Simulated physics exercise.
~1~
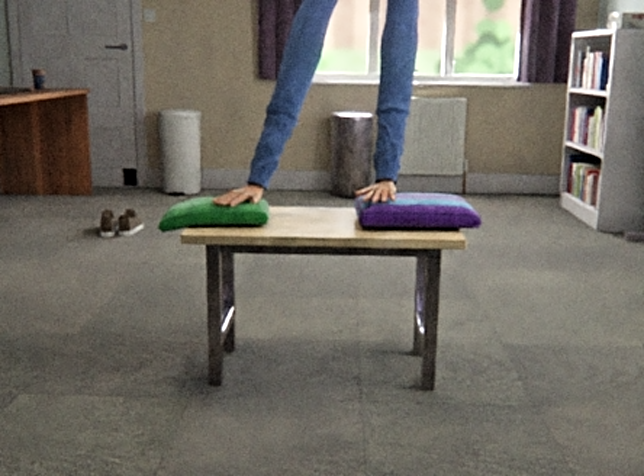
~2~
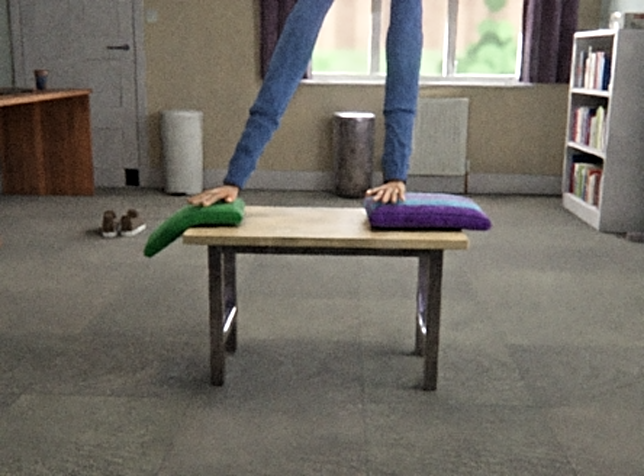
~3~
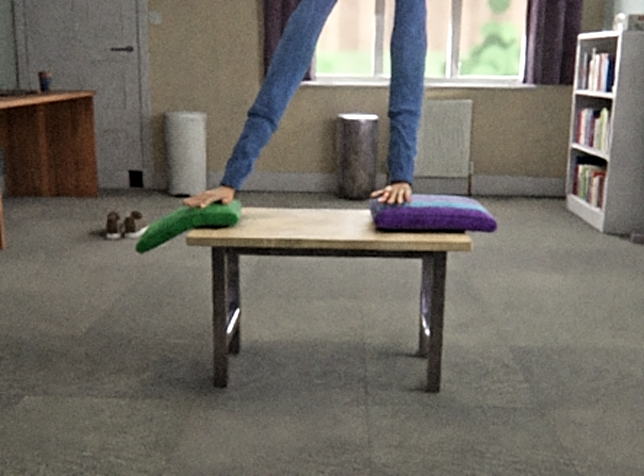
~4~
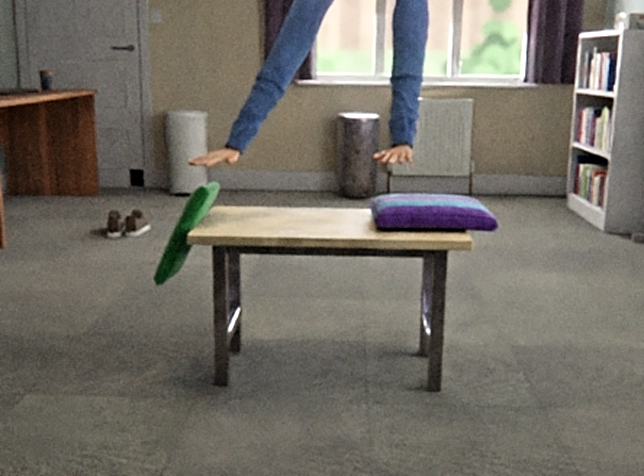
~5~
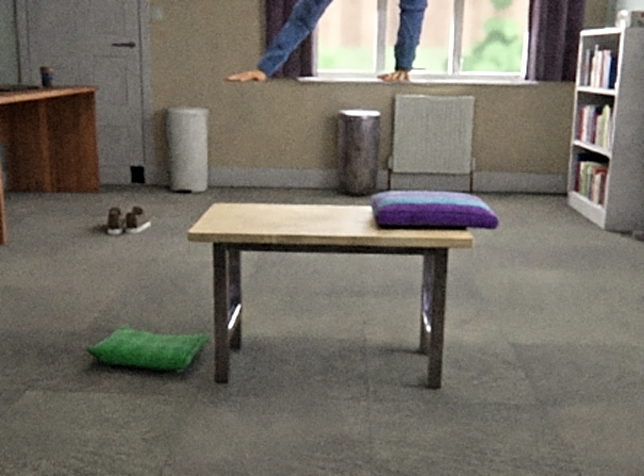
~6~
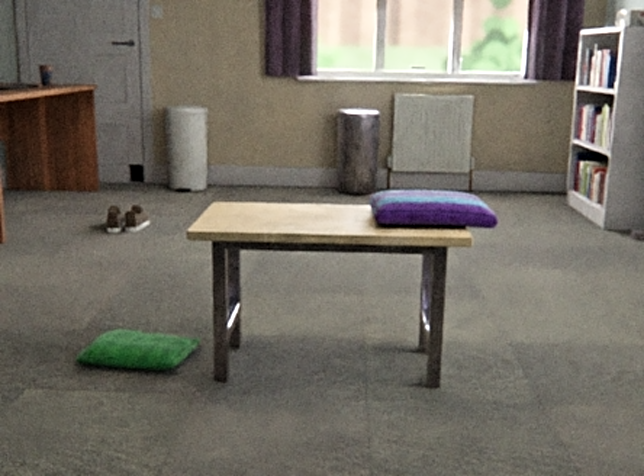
Two blue-sleeved arms reach down to a pale wooden bench, one hand on a green folded blanket at its left end and the other on a purple cushion with a light blue top at its right. The bench stands on grey carpet, seen from the front, with a window, a door and a white bookcase behind. The hands slide both items outward until the blanket droops over the left edge. As the hands let go and lift, the blanket tips steeply and drops off. It ends flat on the floor to the left, while the cushion stays on the bench, slightly overhanging the right end.
